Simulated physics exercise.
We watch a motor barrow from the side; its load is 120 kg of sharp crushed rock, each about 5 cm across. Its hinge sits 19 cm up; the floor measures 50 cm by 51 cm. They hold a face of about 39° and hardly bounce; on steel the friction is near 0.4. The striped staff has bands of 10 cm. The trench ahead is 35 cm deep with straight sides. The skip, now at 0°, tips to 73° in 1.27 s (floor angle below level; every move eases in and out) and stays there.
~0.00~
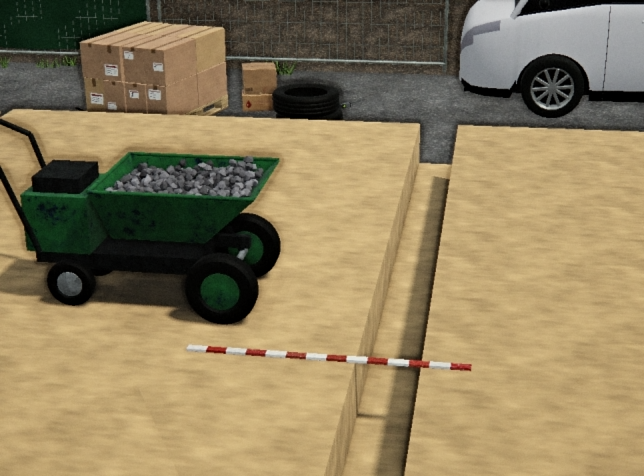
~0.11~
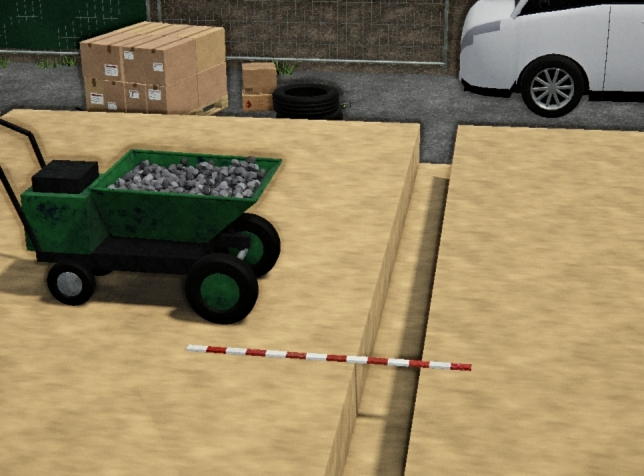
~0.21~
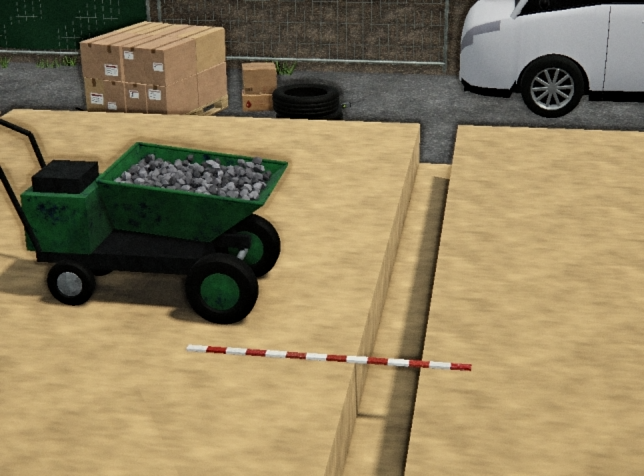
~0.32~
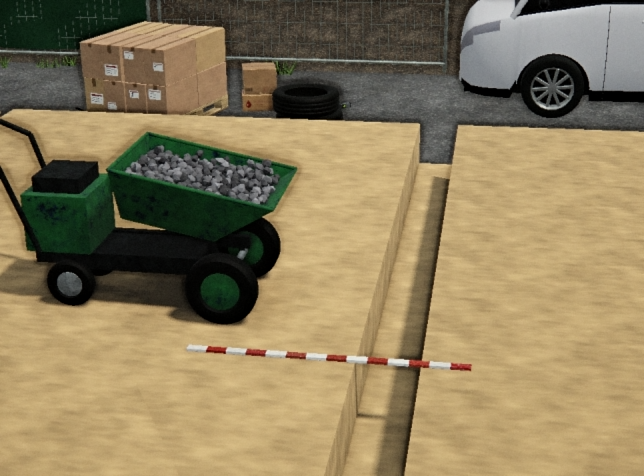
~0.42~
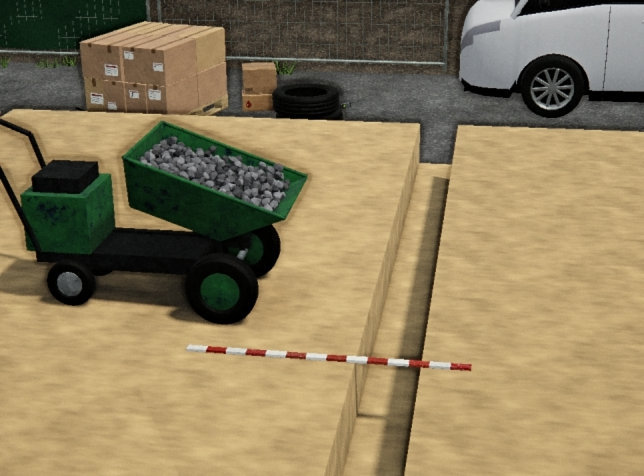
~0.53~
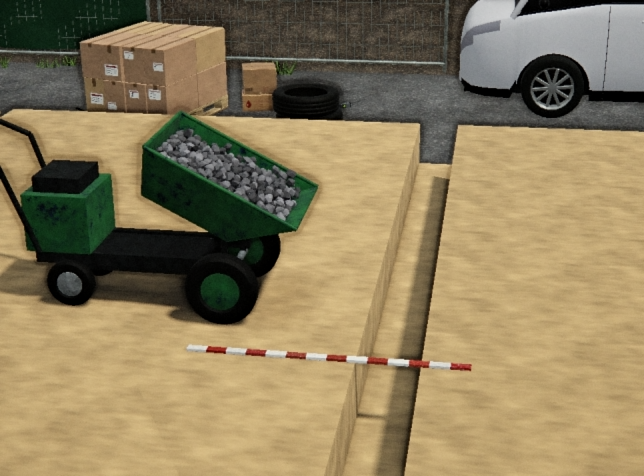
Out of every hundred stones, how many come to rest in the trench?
About 70 per cent.
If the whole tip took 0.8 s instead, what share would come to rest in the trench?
Then about 75 per cent.
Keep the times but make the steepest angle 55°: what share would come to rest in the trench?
Then about 20 per cent.
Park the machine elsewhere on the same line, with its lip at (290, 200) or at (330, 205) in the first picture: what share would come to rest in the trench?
Near 100 per cent from the first place, 45 from the second.
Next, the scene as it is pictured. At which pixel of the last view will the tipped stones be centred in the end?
Around (392, 346).
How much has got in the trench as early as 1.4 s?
Some 25 per cent.
After 0.9 s the floor is at 61°; 100 % in the skip; the foremost stones are at (337, 259).
After 1.4 s the floor is at 73°; 50 % in the skip, 23 % short of the trench, 27 % in the trench; the foremost stones are at (423, 347).
After 1.7 s the floor is at 73°; 15 % in the skip, 27 % short of the trench, 59 % in the trench; the foremost stones are at (436, 341).
After 3.7 s the floor is at 73°; 3 % in the skip, 26 % short of the trench, 70 % in the trench; the foremost stones are at (439, 331).
